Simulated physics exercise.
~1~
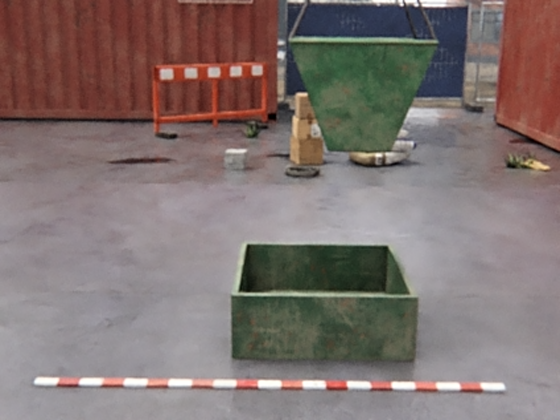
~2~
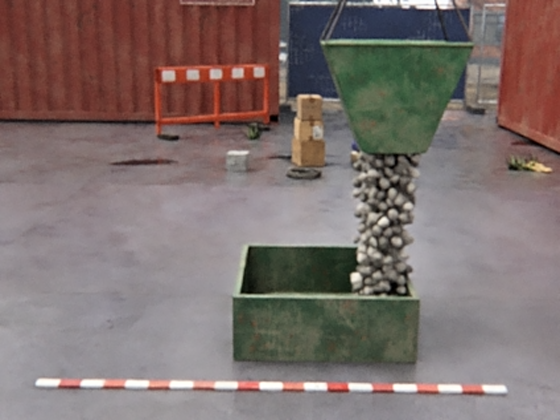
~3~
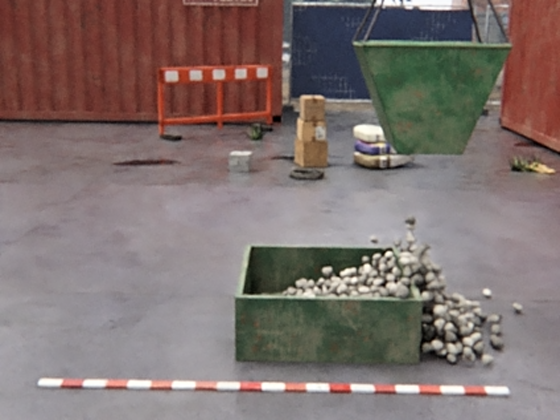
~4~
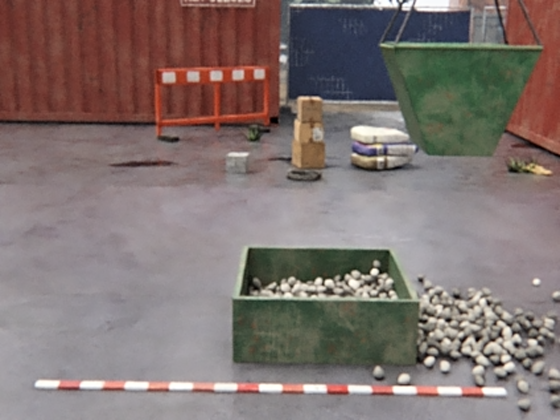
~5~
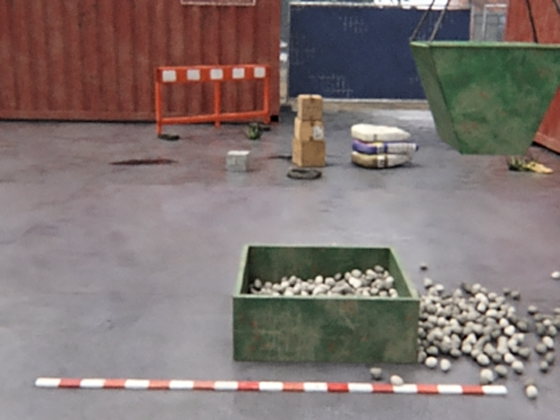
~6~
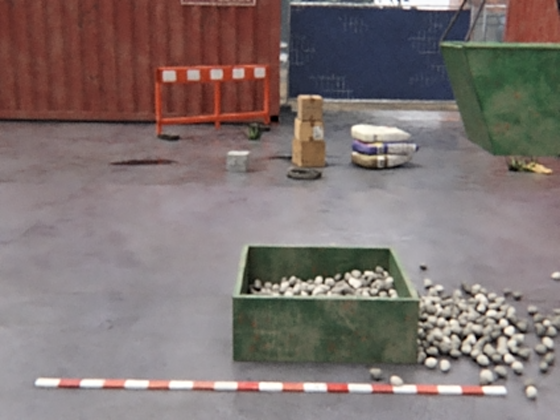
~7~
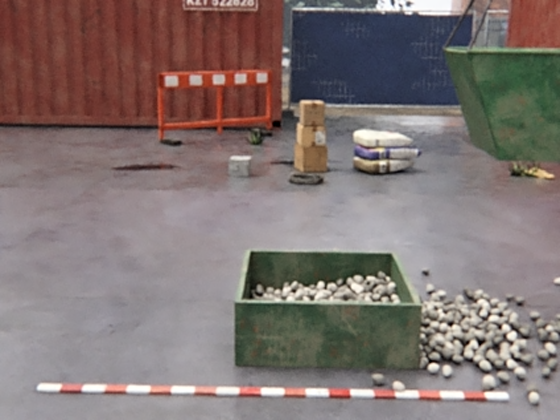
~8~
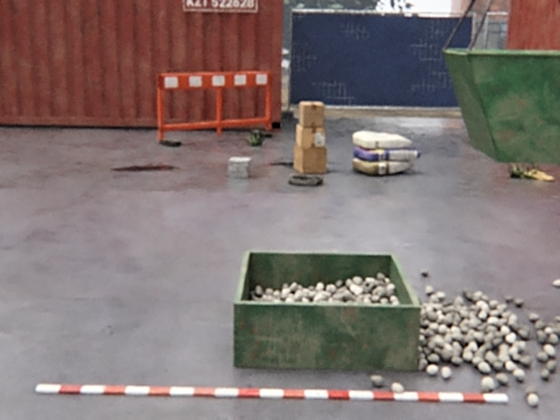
In a paved yard with rusty red containers, a green skip hanging overhead moved right while dropping grey stones into a green bin, and once it was empty, most of the stones lay inside while the rest were scattered on the ground to the right.
